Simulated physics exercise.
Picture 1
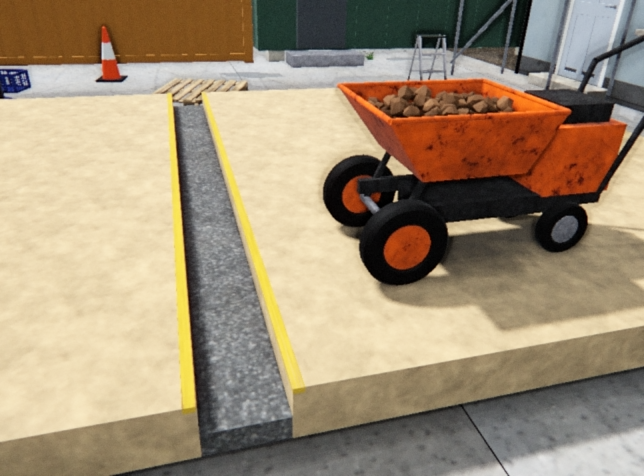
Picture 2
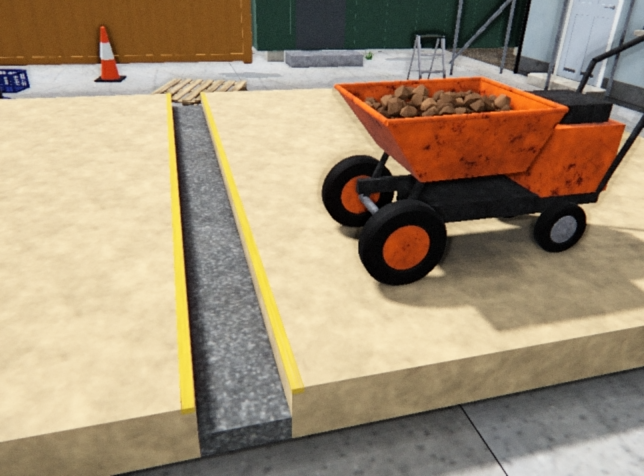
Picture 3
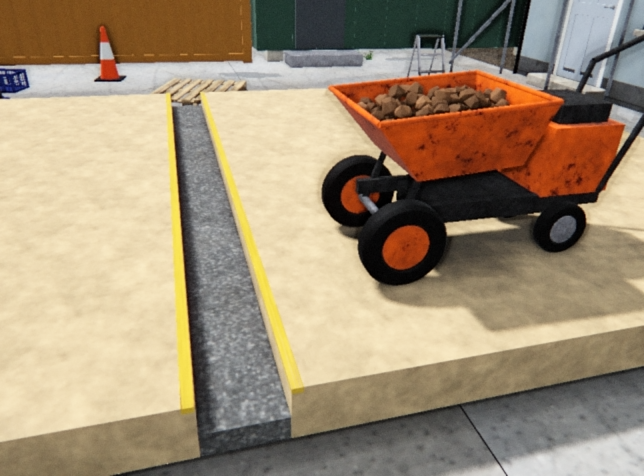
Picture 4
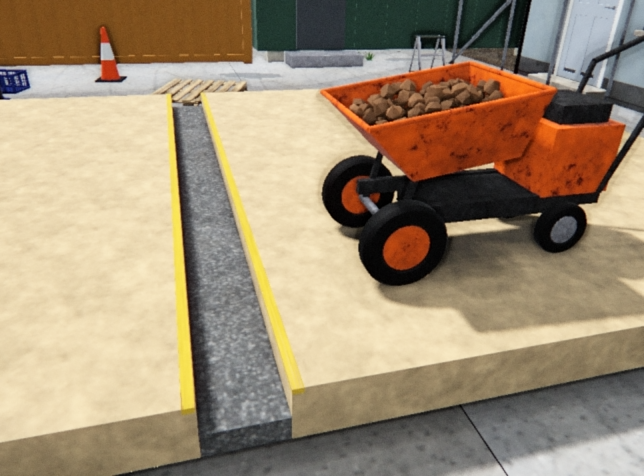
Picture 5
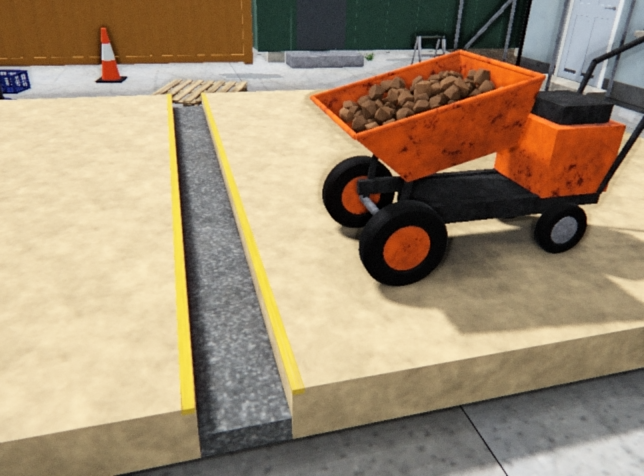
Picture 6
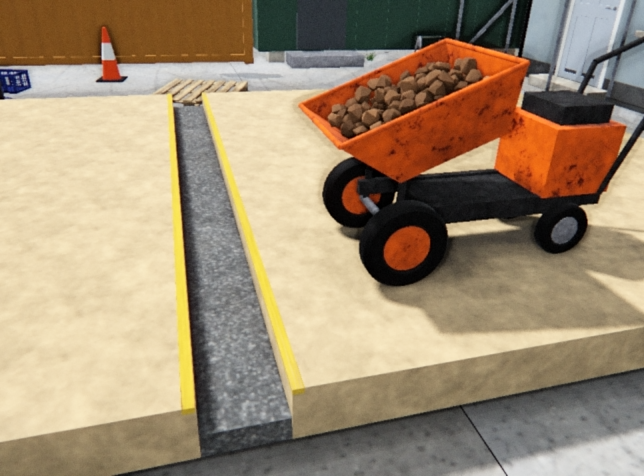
In a yard, an orange powered barrow loaded with brown clods stands beside a shallow trench, its skip steadily tilting forward leftward.
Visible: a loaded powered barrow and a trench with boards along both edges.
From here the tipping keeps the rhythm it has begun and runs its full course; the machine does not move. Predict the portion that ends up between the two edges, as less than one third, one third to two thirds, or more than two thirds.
Beyond two thirds.
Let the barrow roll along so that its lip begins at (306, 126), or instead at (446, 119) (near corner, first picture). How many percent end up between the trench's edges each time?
About 10 %, then 40 %.
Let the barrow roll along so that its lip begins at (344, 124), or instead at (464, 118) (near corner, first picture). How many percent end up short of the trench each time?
About 0 and 50 per cent.
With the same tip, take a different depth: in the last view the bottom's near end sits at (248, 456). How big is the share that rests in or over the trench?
Roughly 100 in a hundred.
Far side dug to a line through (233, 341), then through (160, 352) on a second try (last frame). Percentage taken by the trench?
Respectively, 40 % and 90 %.
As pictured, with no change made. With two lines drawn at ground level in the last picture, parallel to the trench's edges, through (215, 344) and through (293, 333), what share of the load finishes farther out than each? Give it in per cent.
About 20 and 90 per cent.
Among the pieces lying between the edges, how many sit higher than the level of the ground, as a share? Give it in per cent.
Share: Around 30 %.
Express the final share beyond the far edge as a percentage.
Roughly 5 in a hundred.
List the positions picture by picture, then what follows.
The first frame shows lip of the skip (391, 122), level; top of the load (451, 101), clay clods; first edge of the trench (281, 333); far edge (185, 348), the trench over half as wide as the skip, and shallow for its width.
The second frame shows lip of the skip (387, 123), tipped barely; top of the load (448, 101).
The third frame shows lip of the skip (380, 125), tipped barely; top of the load (454, 102).
The fourth frame shows lip of the skip (369, 130), tipped a little; top of the load (447, 97).
The fifth frame shows lip of the skip (356, 137), tipped a little; top of the load (451, 95).
The sixth frame shows lip of the skip (341, 147), tipped clearly; top of the load (459, 92); first edge of the trench (281, 334); far edge (185, 348).
Just after the last frame, skip tipped steeply; every one in the skip.
A moment on, skip tipped right over; roughly two thirds in the skip; just a few short of the trench; roughly a third in or heaped over the trench; just a few beyond it; just a few falling.
Further on, skip tipped right over; about a tenth in the skip; just a few short of the trench; the larger part in or heaped over the trench; about a tenth beyond it.
When it is over, skip tipped right over; about a tenth in the skip; about a tenth short of the trench; the larger part in or heaped over the trench; about a tenth beyond it.
